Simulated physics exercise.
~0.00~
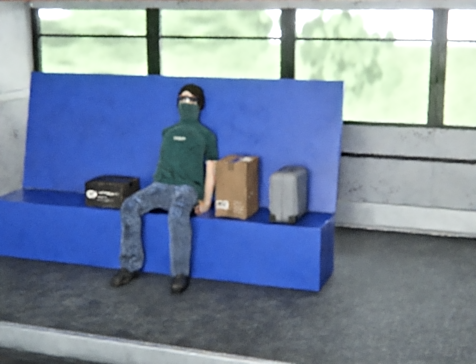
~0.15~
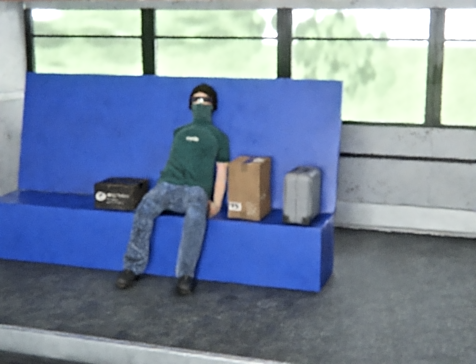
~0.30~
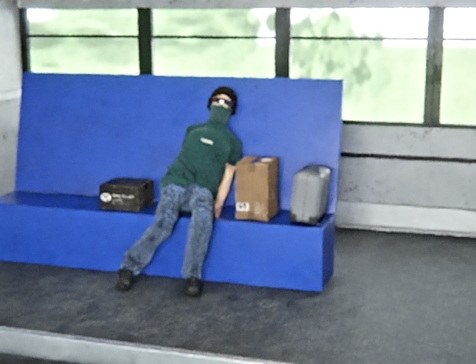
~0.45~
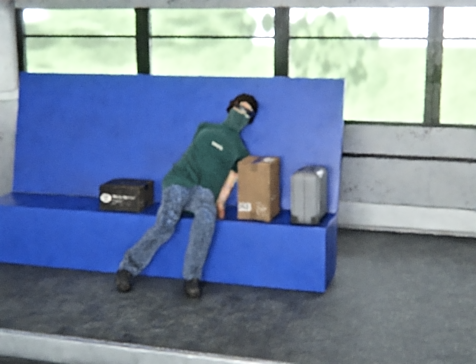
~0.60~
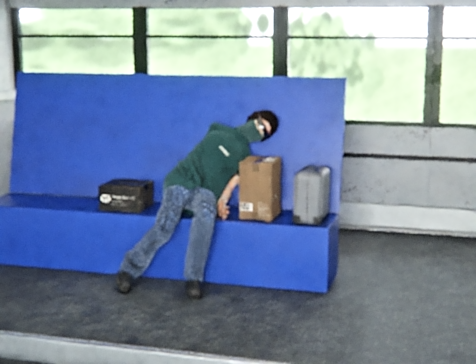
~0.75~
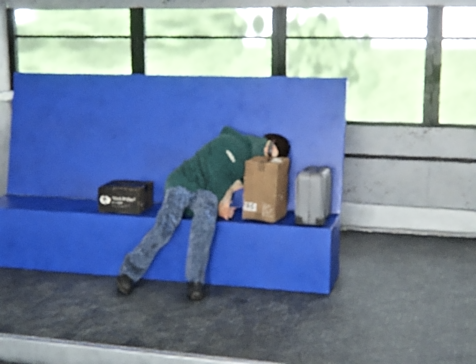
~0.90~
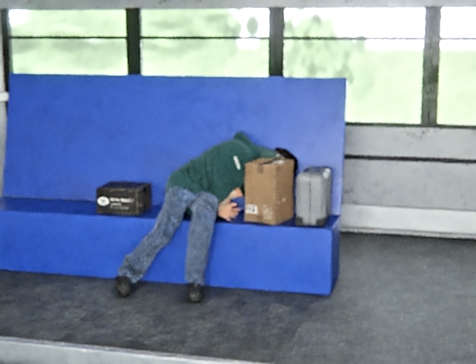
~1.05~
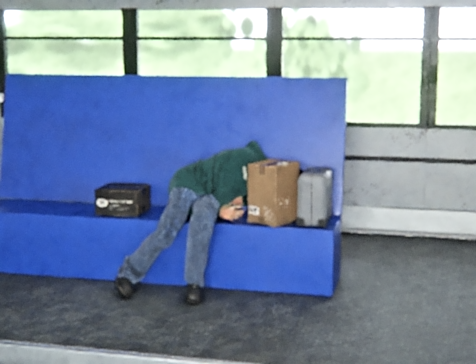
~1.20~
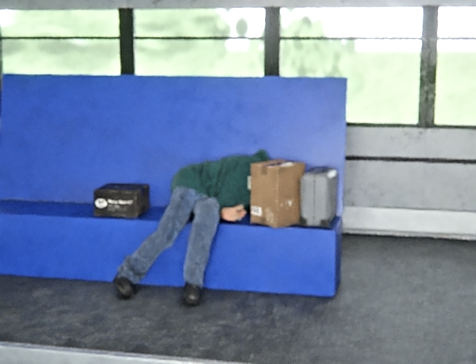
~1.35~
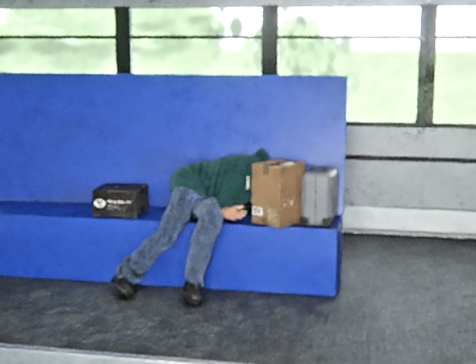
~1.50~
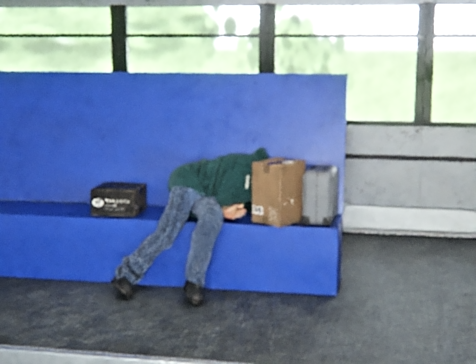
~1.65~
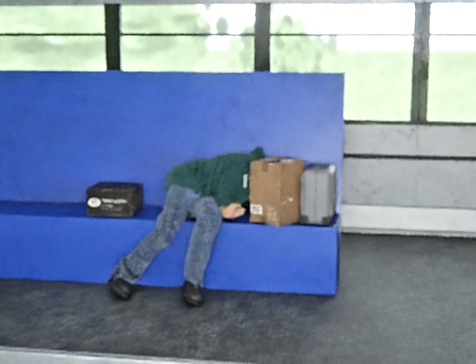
On a blue side bench beneath the windows of a tram, a masked passenger in a green shirt and jeans sits between a black carton on the left and a brown pack and grey case on the right. As the tram halts, the luggage slides a little to the right and the passenger leans that way, the grey case tipping slightly before settling upright. The passenger topples sideways, head dropping against the brown pack and then sinking behind it. The pack shifts further, close against the grey case. Finally the passenger lies slumped, hips still seated, and all the luggage stays on the bench.
